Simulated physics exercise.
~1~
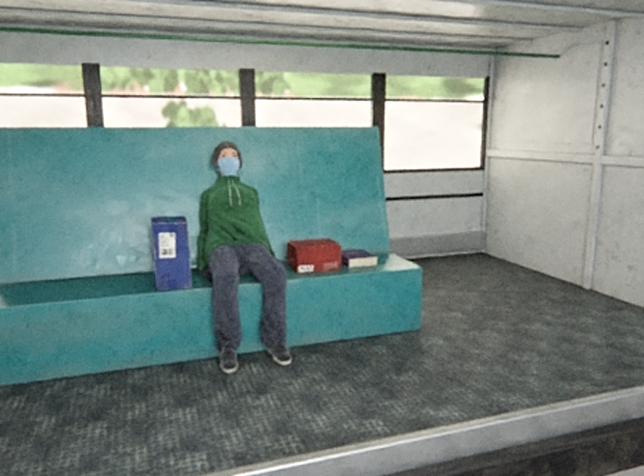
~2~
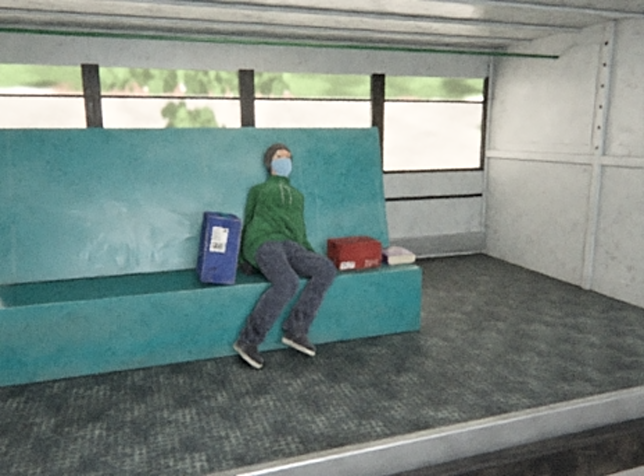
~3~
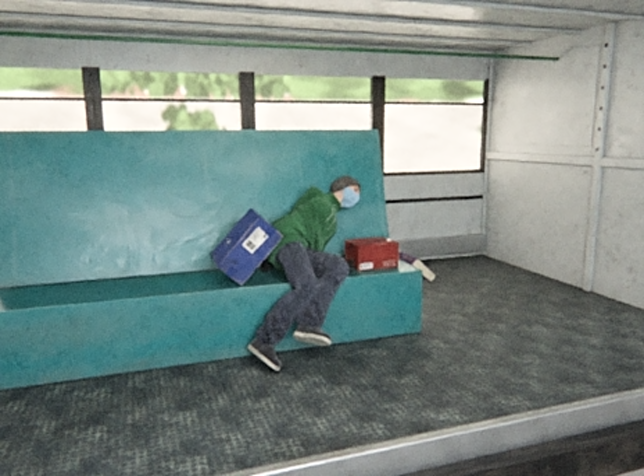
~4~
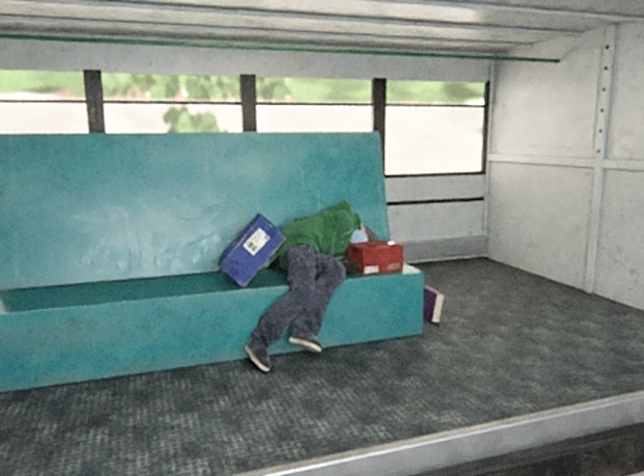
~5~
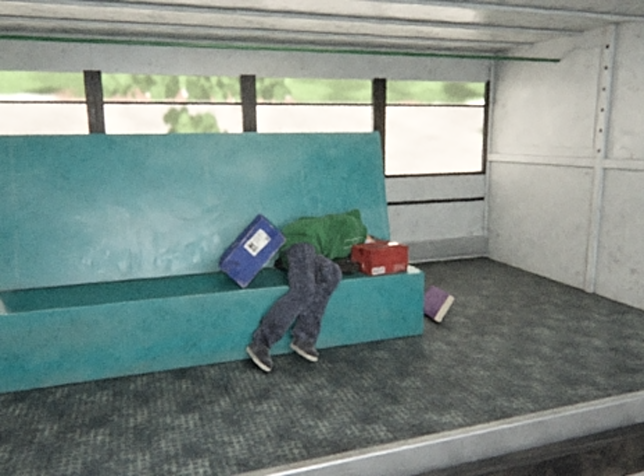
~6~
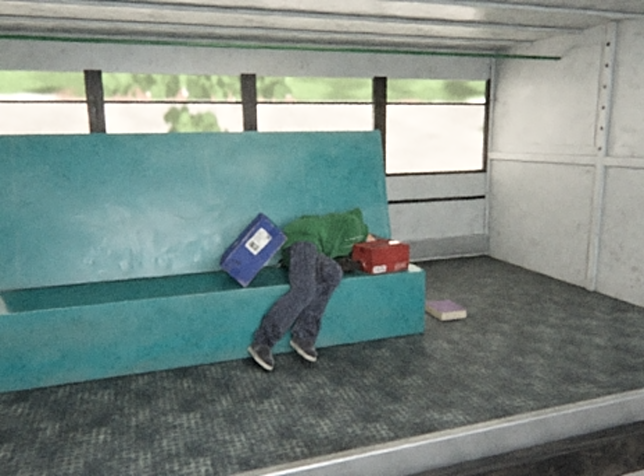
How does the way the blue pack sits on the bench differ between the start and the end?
At the start the blue pack stands upright on the seat, but by the end it is leaning over to the right beside the slumped passenger.
